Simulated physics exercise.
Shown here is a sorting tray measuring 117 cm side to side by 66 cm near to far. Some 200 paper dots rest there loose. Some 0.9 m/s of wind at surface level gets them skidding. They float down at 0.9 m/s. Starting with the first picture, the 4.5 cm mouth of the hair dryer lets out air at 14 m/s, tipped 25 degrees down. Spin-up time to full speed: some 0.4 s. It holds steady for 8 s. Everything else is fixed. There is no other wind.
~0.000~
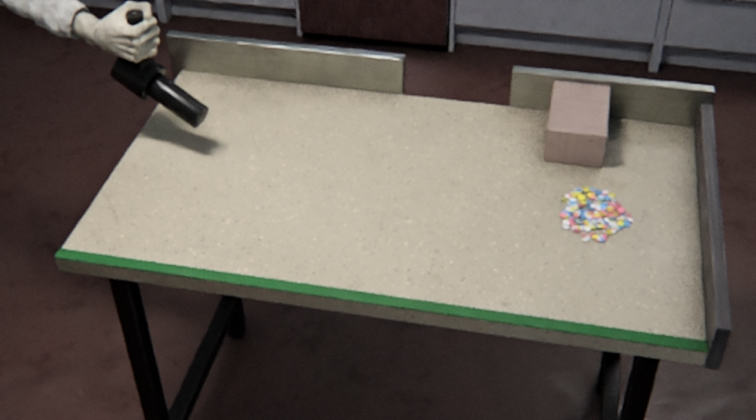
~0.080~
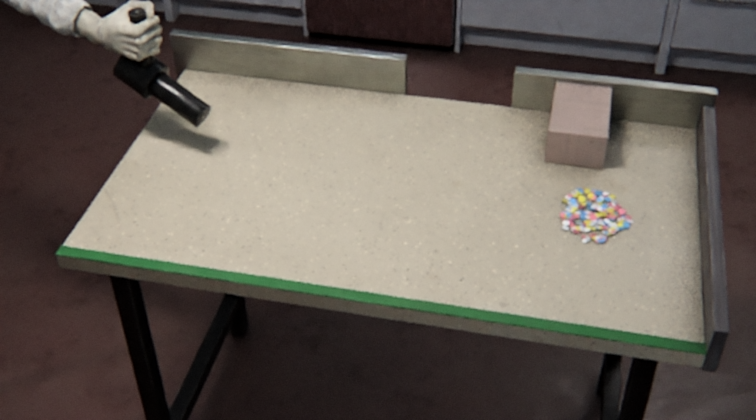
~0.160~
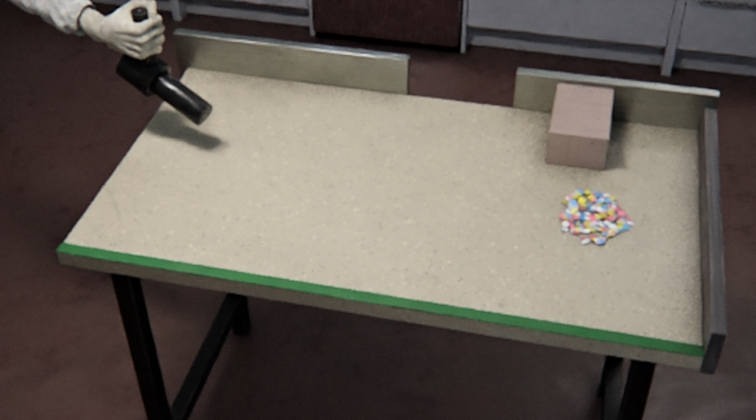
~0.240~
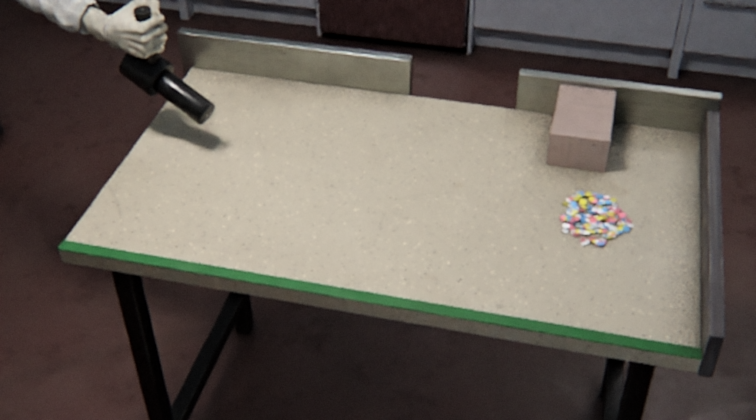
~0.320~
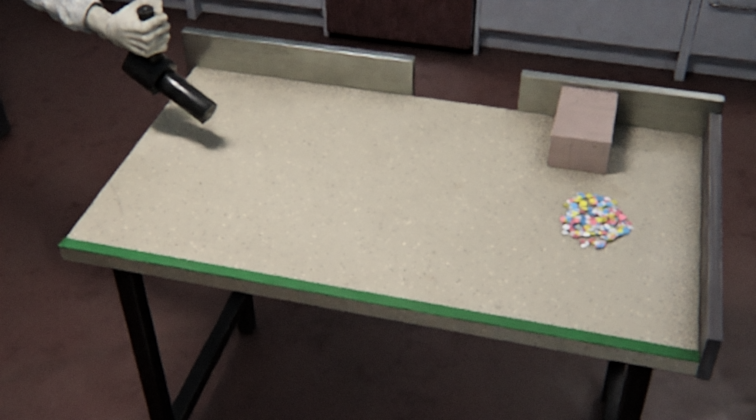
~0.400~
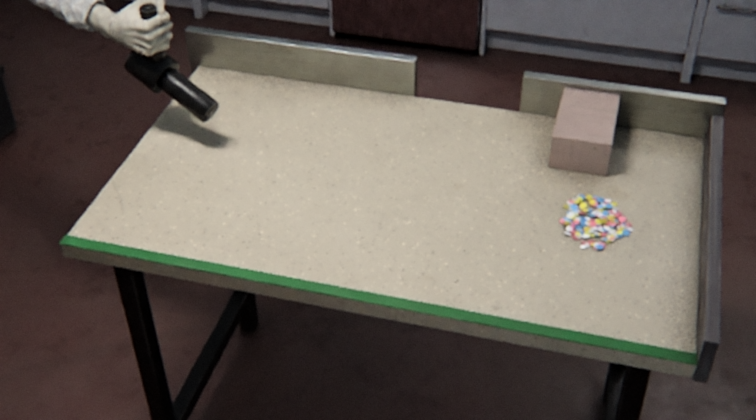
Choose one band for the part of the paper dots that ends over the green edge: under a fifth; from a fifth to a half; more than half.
I would say under a fifth.
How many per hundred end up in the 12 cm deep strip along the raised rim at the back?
50 %.
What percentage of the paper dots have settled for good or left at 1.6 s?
Roughly 20 per cent of them.
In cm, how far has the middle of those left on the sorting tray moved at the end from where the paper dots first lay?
That comes to some 40 centimetres.
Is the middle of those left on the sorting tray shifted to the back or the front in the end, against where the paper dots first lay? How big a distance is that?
Rearward, by about 35 cm.
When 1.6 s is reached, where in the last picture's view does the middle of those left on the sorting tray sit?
(701, 242).
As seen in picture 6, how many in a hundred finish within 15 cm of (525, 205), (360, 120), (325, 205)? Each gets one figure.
I would say some 0 %, 0 % and 0 % respectively.
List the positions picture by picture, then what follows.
In the first frame, the middle of the paper dots is near (595, 215), none has stirred yet and the mouth of the hair dryer is at (202, 118).
In the second frame, the middle of the paper dots is near (595, 215), none has stirred yet and the green edge is centred on (362, 302).
In the third frame, the middle of the paper dots is near (595, 216), none has stirred yet and the top of a block is at (583, 110).
In the fourth frame, the middle of the paper dots is near (595, 218) and none has stirred yet.
In the fifth frame, the middle of the paper dots is near (595, 220) and none has stirred yet.
In the sixth frame, the middle of the paper dots is near (595, 221) and none has stirred yet.
After 1.6 s, 0 % are over the green edge; the middle of those still in play is near (701, 242); 19 % have settled or left.
After 2.6 s, 2 % are over the green edge; the middle of those still in play is near (701, 236); 24 % have settled or left.
After 4.4 s, 3 % are over the green edge; the middle of those still in play is near (702, 220); 46 % have settled or left.
After 8.0 s, at the end, 4 % are over the green edge; the middle of those still in play is near (704, 136).
